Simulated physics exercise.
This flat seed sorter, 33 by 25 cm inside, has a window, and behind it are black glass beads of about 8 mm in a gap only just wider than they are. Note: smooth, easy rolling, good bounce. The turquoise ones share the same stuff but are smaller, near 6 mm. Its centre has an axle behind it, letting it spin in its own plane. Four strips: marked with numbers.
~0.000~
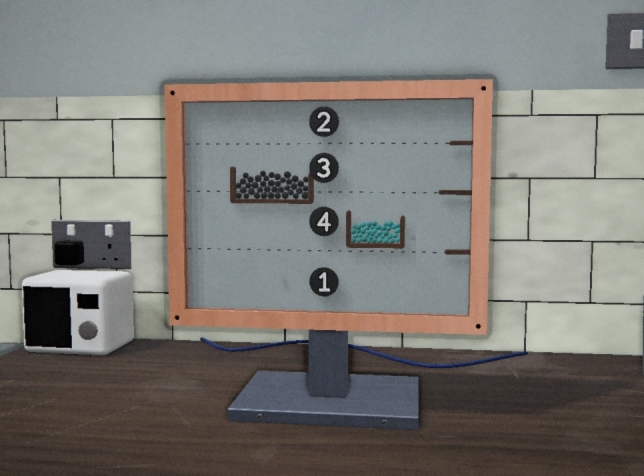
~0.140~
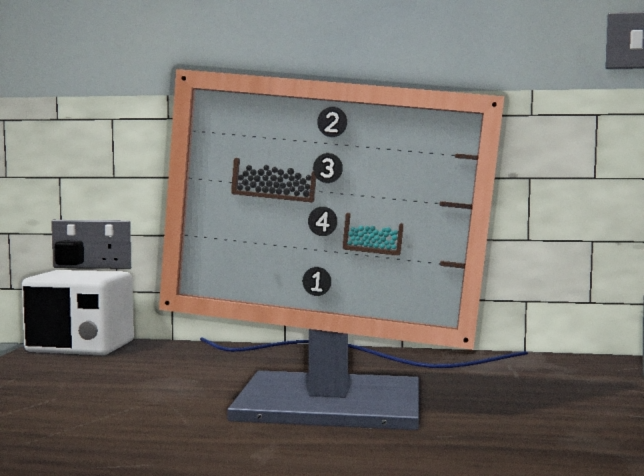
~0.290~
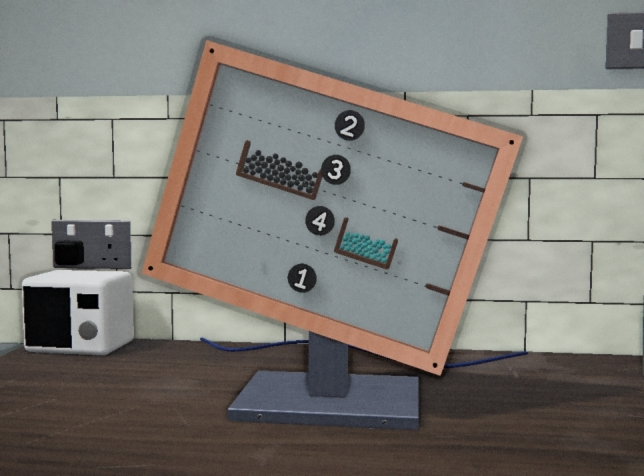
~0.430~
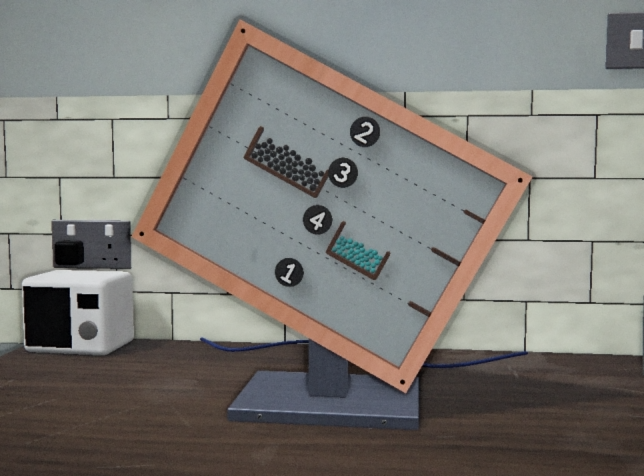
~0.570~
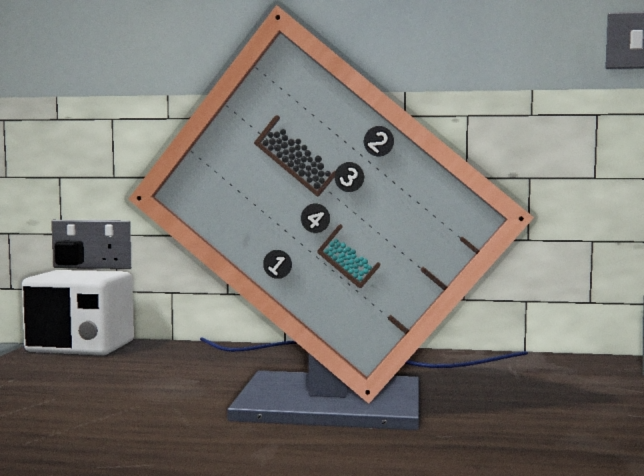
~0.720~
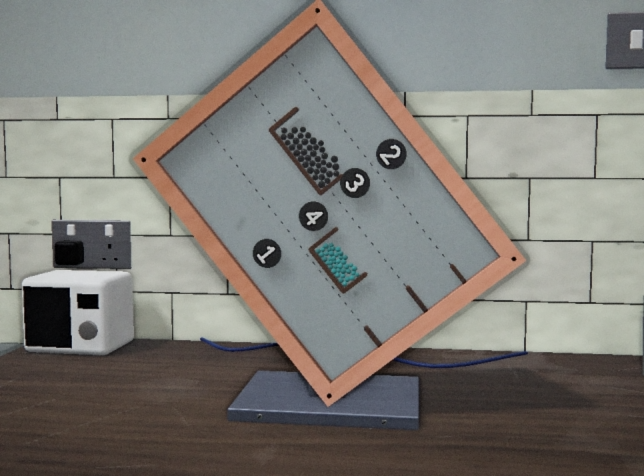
On a kitchen worktop, a wood-framed panel holding trays of black and turquoise beads turns steadily clockwise from level on its stand.
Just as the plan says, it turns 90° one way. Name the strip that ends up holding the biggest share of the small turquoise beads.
The strip numbered 4.
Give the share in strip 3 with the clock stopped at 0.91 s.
Some 40 per cent.
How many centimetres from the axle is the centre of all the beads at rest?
The middle sits around 3 cm right of it and 14 cm below it.
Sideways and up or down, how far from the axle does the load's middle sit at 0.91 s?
Roughly 1 centimetres to the right and 2 centimetres below.
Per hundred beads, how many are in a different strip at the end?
Around 45 percent.
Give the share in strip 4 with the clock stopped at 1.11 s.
About 65 percent of the load.
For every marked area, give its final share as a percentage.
Tally: Strip 1 = 0; strip 2 = 20; strip 3 = 30; strip 4 = 50.
After 0.91 s, it stands 66° clockwise; the beads' middle is 1 cm right of and 2 cm below the centre; no. 3, 40 %, no. 4, 60 %; small ones, no. 4, 100 %.
After 1.11 s, it stands 82° clockwise; the beads' middle is 1 cm right of and 5 cm below the centre; no. 2, 5 %, no. 3, 30 %, no. 4, 65 %; small ones, no. 4, 100 %.
After 1.28 s, it stands 90° clockwise; the beads' middle is 1 cm right of and 8 cm below the centre; no. 2, 10 %, no. 3, 30 %, no. 4, 60 %; small ones, no. 4, 100 %.
Settled by 3.2 s, it stands 90° clockwise; no. 1, 0 %, no. 2, 20 %, no. 3, 30 %, no. 4, 50 %; small ones, no. 1, 5 %, no. 3, 15 %, no. 4, 80 %.
